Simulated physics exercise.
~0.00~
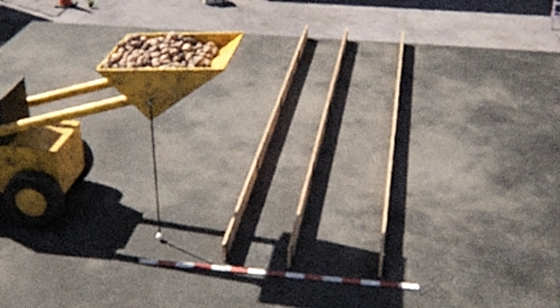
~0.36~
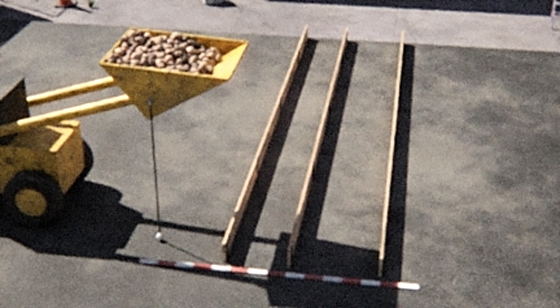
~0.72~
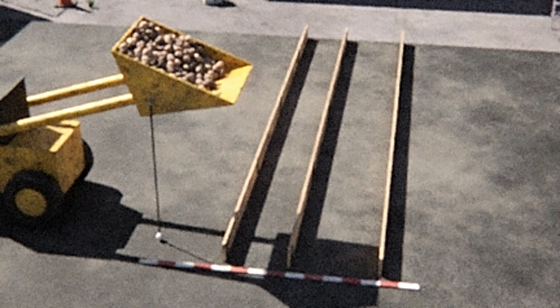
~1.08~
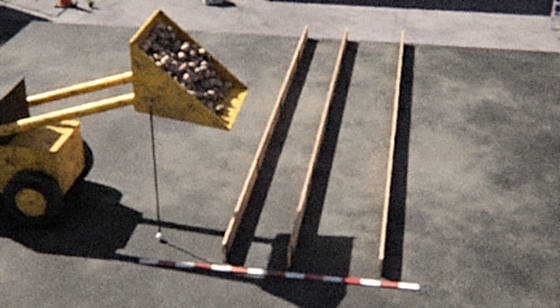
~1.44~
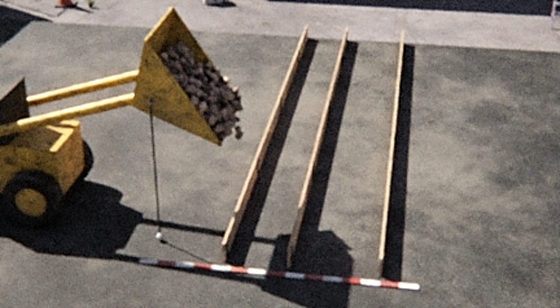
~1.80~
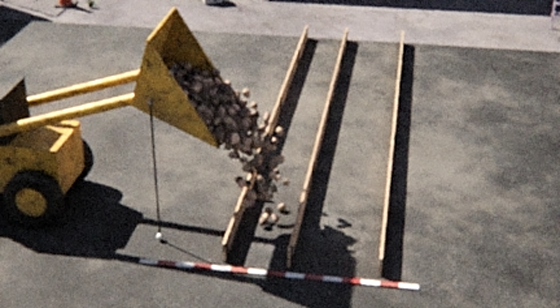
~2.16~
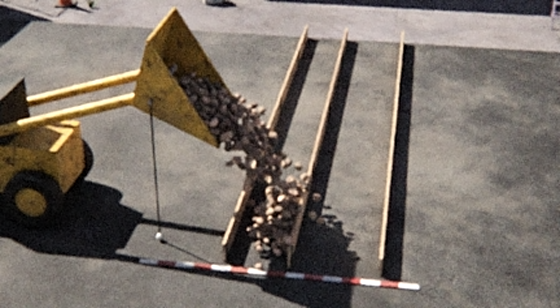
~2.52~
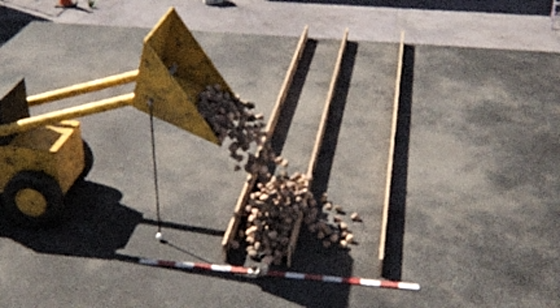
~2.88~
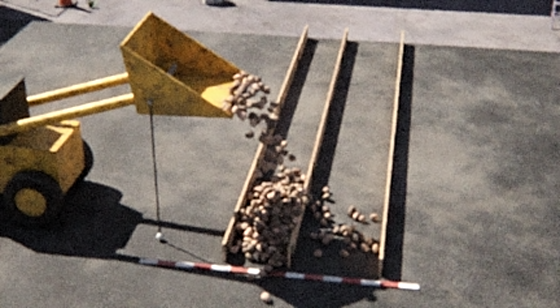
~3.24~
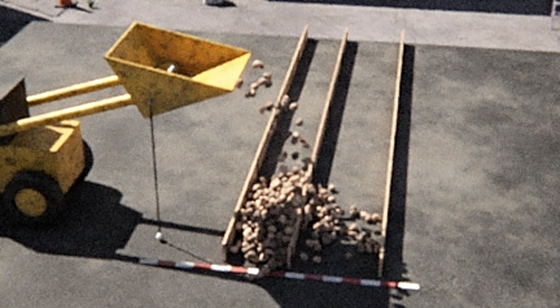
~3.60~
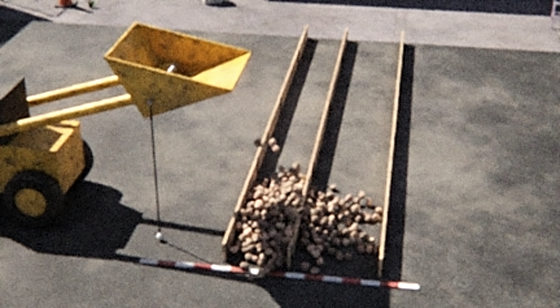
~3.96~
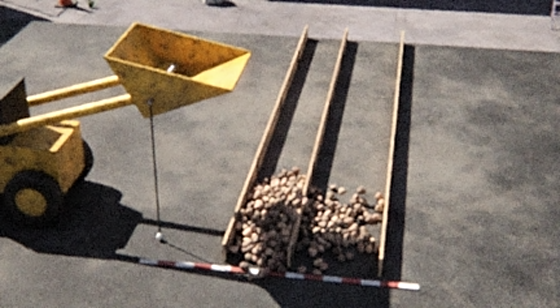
A yellow loader bucket tips stones among wooden planks, then tilts back empty and stops.
